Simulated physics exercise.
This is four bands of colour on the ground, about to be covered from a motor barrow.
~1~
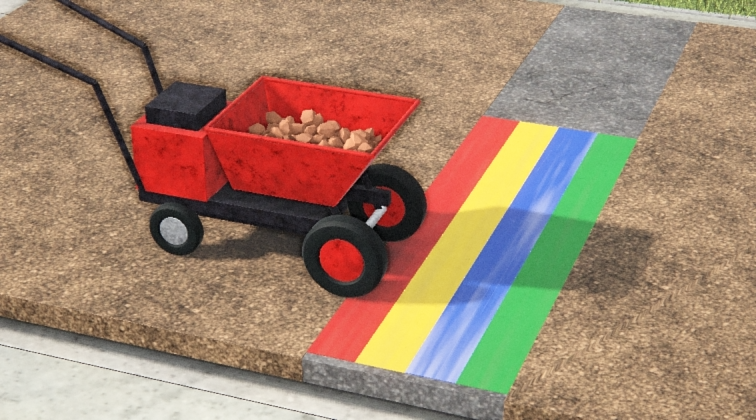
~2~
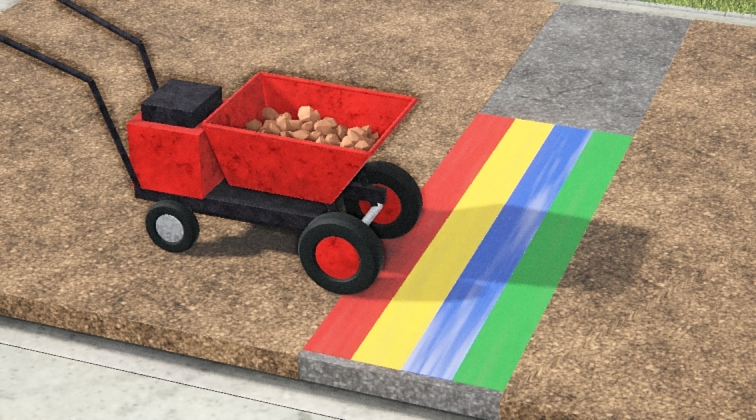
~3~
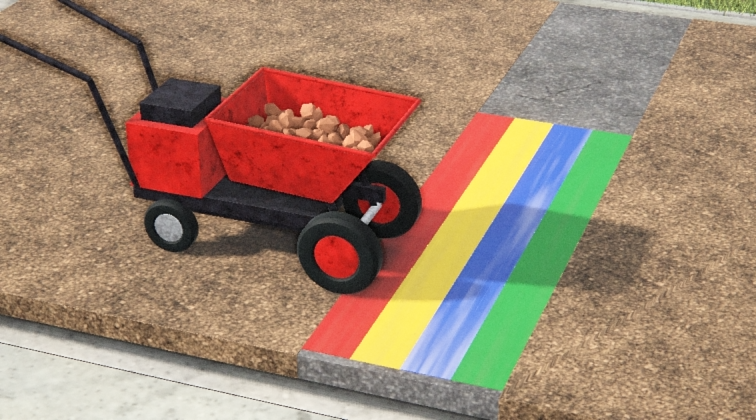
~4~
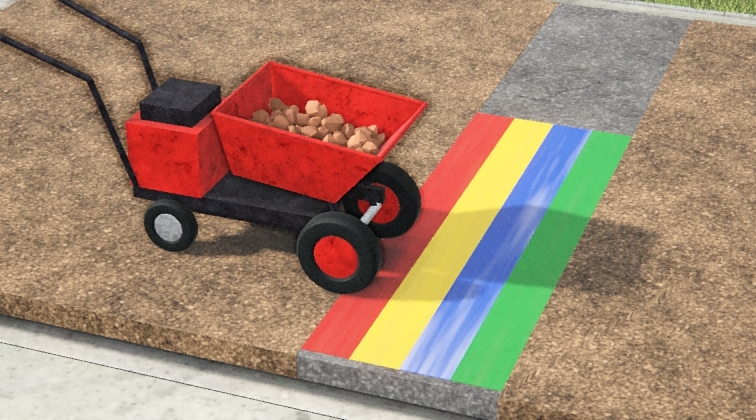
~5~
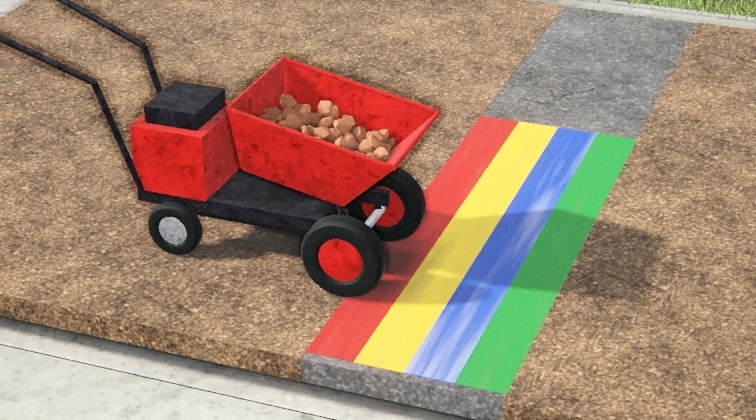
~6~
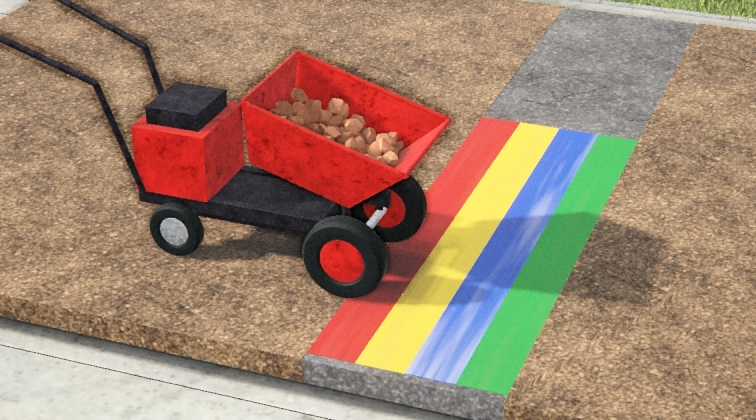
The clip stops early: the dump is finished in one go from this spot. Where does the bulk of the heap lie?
Most covered: The green band.
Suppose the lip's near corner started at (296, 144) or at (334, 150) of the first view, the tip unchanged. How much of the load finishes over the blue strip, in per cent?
Near 20 % and 40 %.
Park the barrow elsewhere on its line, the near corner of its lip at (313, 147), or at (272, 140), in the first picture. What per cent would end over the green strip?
The first gives 10 %, the second 0 %.
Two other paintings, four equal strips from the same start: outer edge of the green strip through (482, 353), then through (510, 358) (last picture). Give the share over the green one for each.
About 40 and 40 per cent.
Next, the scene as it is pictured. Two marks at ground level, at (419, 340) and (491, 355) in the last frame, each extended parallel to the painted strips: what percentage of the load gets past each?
First some 80, then 40 per cent.
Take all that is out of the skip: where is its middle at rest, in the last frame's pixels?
At about (520, 289).
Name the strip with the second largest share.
The runner-up: The strip in blue.
Just after the last frame, skip tipped steeply; every one in the skip.
A moment on, skip tipped right over; almost all in the skip; just a few over the blue strip; just a few over the green strip.
Further on, skip tipped right over; roughly a quarter in the skip; roughly a quarter over the blue strip; roughly a third over the green strip; about a tenth off the paint.
When it is over, skip tipped right over; roughly a quarter in the skip; not one over the red strip; not one over the yellow strip; roughly a quarter over the blue strip; roughly a third over the green strip; about a tenth off the paint.
